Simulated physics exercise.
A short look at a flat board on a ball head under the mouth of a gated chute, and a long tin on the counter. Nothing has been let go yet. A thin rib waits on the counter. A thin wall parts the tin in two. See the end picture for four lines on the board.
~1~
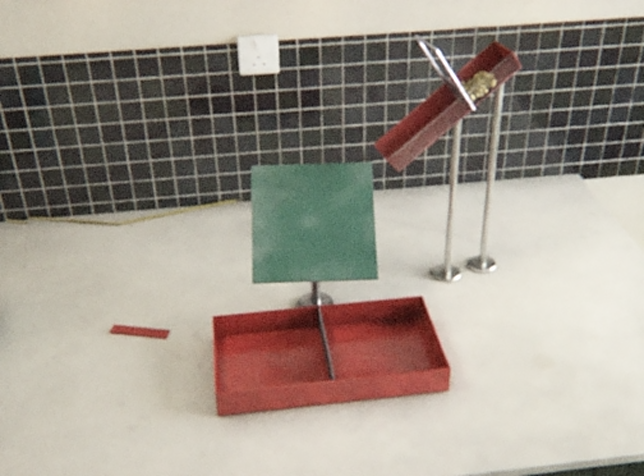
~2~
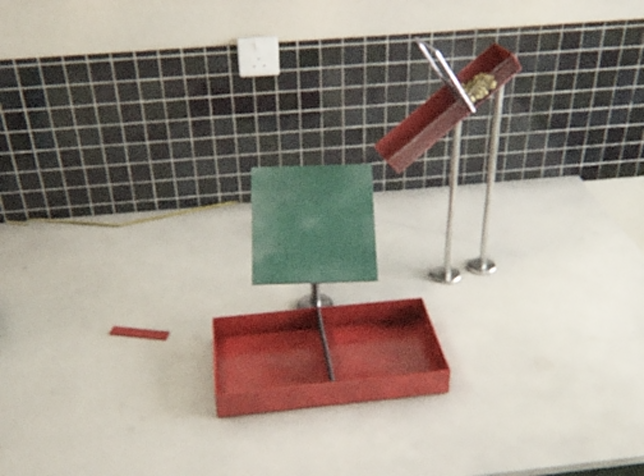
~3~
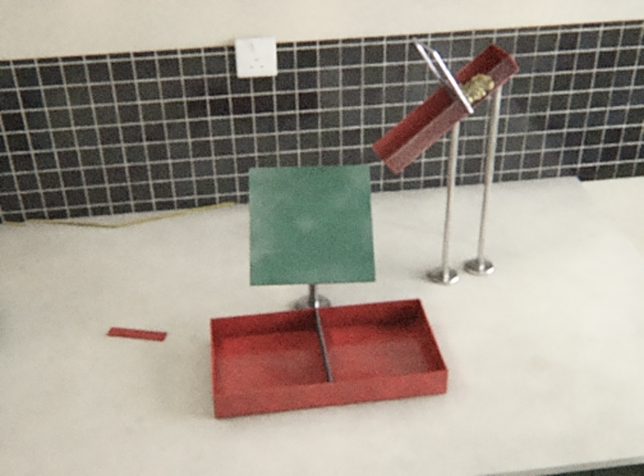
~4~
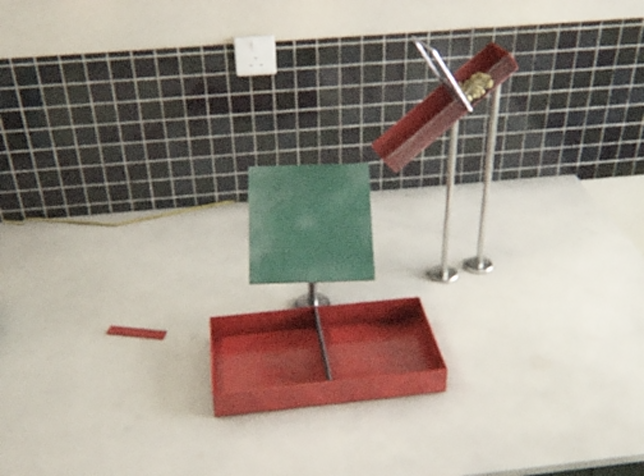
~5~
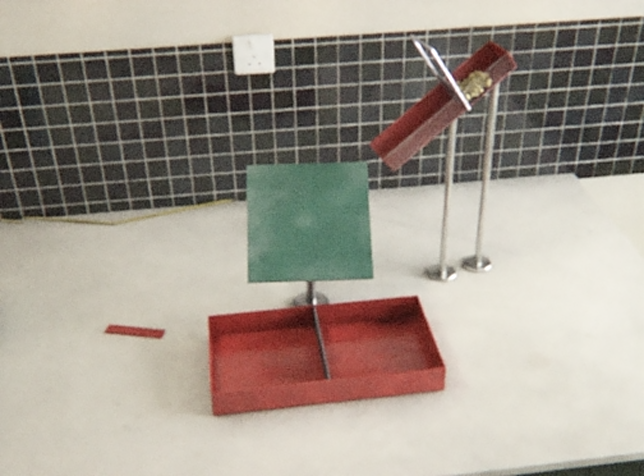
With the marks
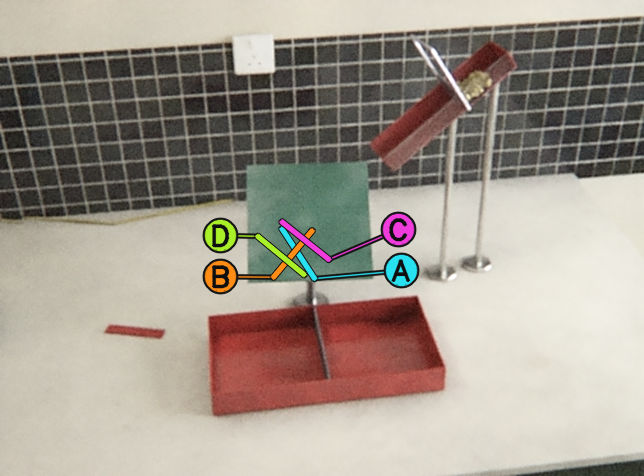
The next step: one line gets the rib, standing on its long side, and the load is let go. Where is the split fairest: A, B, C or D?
Choose D.
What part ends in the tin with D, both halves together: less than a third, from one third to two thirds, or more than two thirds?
Line D gives more than two thirds.
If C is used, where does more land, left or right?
The right half.
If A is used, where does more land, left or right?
More lands on the right.
On the marked copy, line A from (281, 228) to (314, 278); line B from (312, 230) to (273, 277); line C from (282, 221) to (328, 259); line D from (257, 236) to (304, 274).
Choosing A, of what is caught, a small part in the left half, nearly all in the right.
Choosing B, of what is caught, most in the left half, a small part in the right.
Choosing C, of what is caught, a stray few in the left half, nearly all in the right.
Choosing D, of what is caught, about half in the left half, about half in the right.
